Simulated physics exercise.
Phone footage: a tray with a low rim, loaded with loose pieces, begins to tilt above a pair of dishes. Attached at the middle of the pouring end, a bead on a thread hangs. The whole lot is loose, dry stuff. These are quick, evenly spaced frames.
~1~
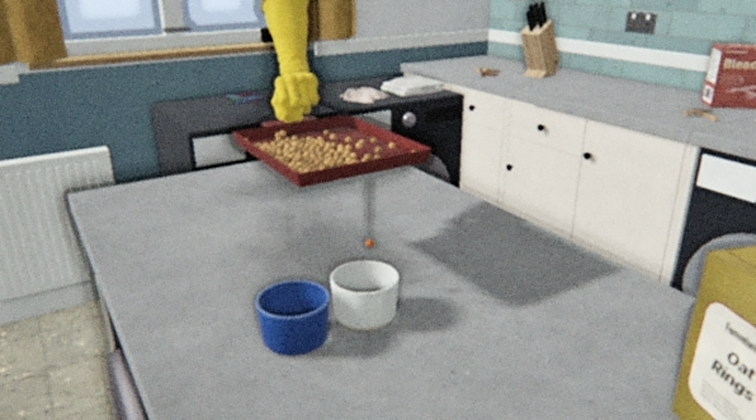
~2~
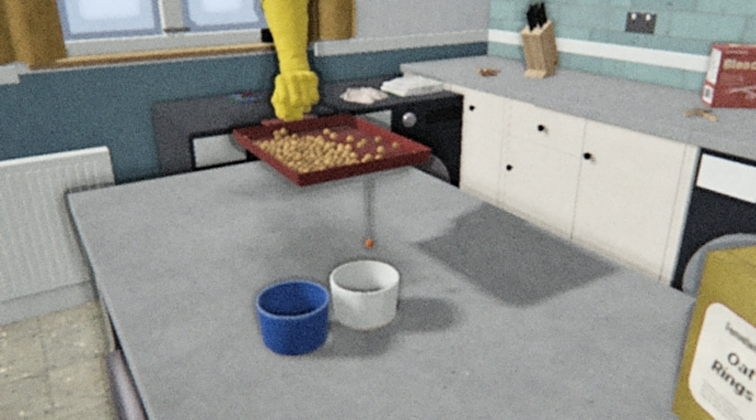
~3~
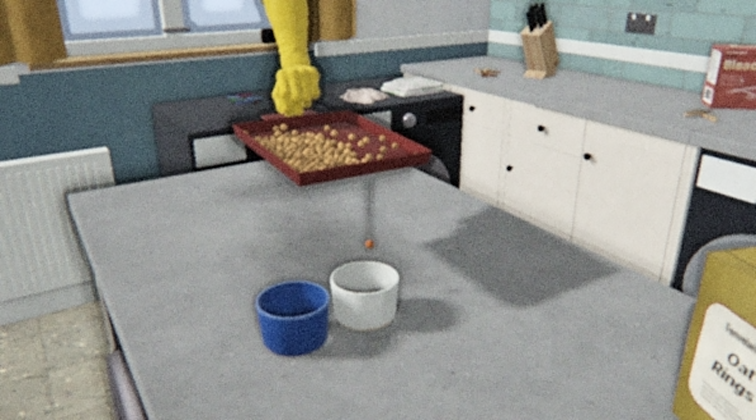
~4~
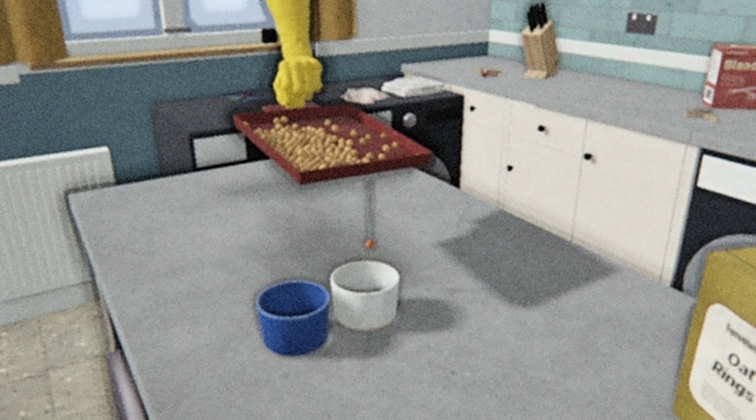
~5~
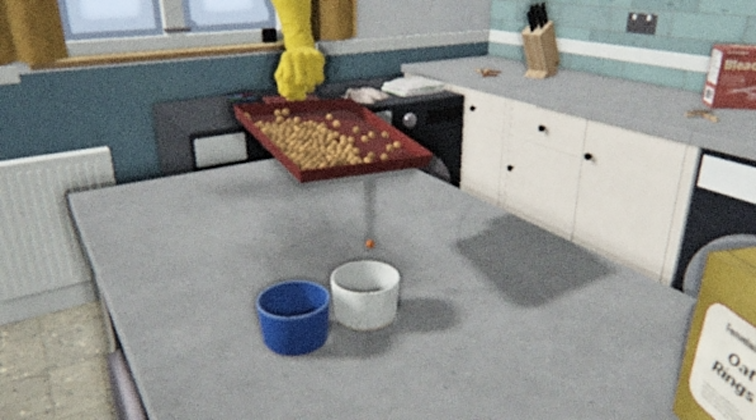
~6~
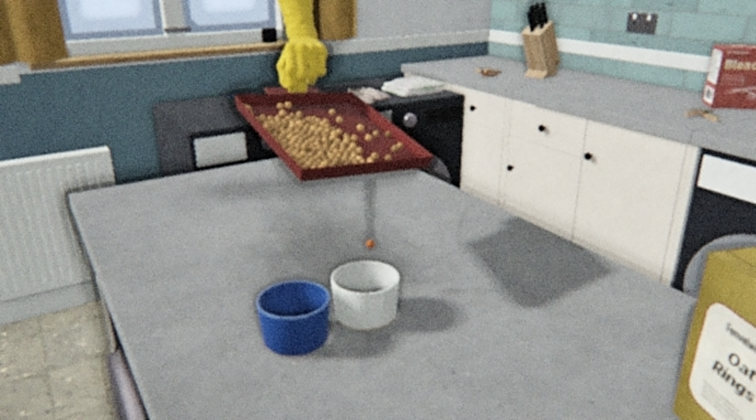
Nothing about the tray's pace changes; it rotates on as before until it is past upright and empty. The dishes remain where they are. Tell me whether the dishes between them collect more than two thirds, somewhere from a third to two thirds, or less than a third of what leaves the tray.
The catch totals below the one-third mark.
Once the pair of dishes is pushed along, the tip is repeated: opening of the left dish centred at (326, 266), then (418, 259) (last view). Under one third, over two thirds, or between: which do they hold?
Trial 1 - less than a third. Trial 2 - between a third and two thirds.
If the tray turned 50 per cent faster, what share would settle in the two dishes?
Close to 0 in a hundred.
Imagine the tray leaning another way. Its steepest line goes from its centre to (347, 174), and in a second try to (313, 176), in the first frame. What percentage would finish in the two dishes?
I'd say some 60 in a hundred at first, then 20 in a hundred.
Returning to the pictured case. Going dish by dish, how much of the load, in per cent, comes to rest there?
Result - left dish: 0 %; right dish: 0 %.
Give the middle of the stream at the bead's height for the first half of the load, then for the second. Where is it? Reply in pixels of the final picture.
Around (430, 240) and then (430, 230).
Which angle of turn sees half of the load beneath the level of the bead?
That happens at close to 85 degrees.
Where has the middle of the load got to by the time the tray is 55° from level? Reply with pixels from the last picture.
Somewhere around pixel (377, 146) in the last picture.
Just after the last frame, tray tipped steeply; almost all on the tray; just a few in the air.
A moment on, tray tipped right over; roughly a quarter on the tray; just a few in the right dish; roughly two thirds outside both; about a tenth in the air.
Further on, tray tipped past a quarter turn; just a few in the right dish; almost all outside both.
When it is over, tray tipped past a quarter turn; not one in the left dish; just a few in the right dish; almost all outside both.
